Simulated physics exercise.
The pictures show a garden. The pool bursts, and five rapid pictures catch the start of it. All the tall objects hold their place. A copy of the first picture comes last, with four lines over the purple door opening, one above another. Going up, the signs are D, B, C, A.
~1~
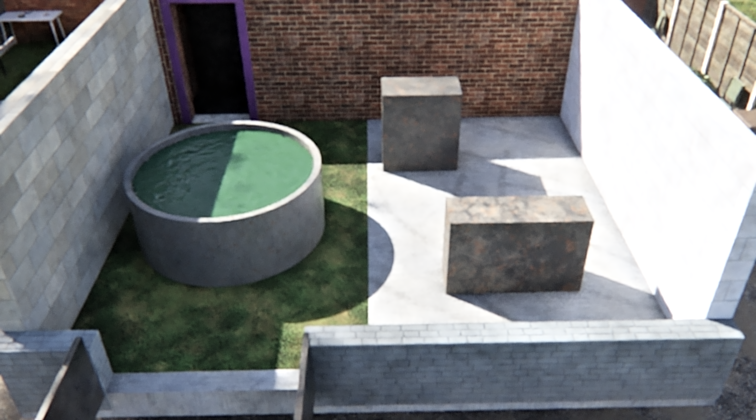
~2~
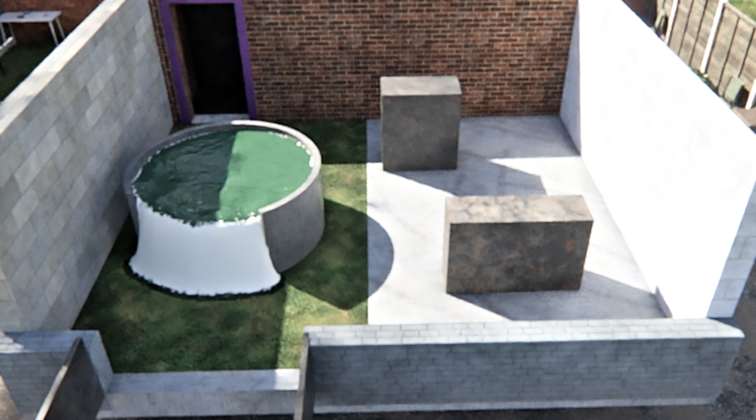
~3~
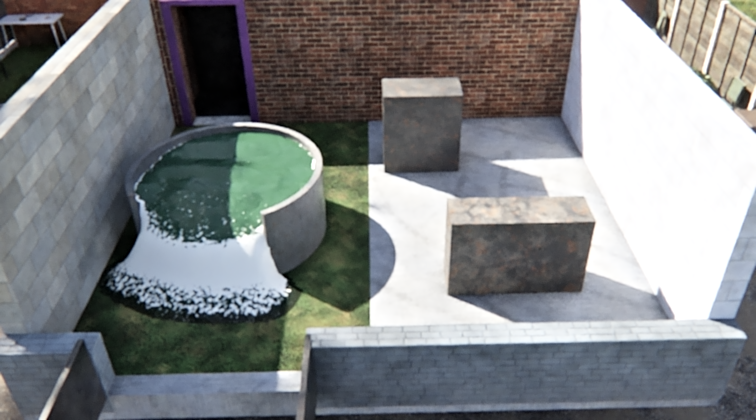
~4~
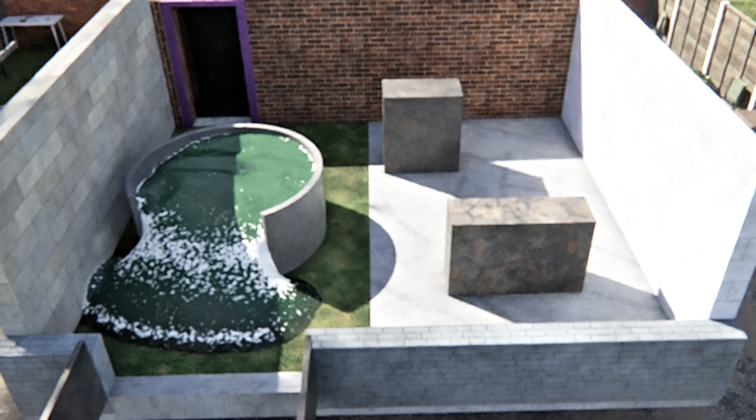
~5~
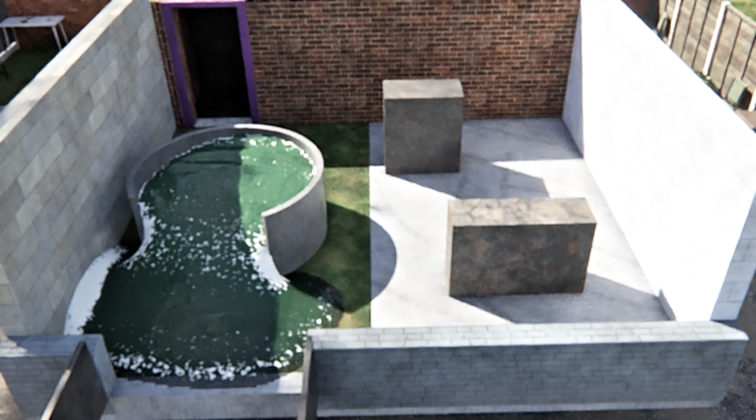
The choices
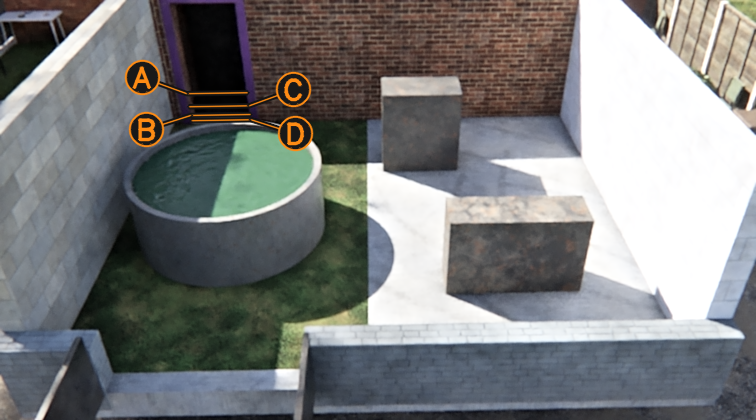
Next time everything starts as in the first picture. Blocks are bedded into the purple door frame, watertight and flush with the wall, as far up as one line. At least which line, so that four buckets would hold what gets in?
Mark D.
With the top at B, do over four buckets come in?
No.
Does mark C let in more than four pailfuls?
No, that is safe.
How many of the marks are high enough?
All of them.
On the marked copy, A at (217, 93); B at (220, 114); C at (219, 106); D at (221, 120); from the bottom up D, B, C, A.
For mark A, nothing gets over.
For mark B, nothing gets over.
For mark C, nothing gets over.
For mark D, a splash gets over, under a bucket.
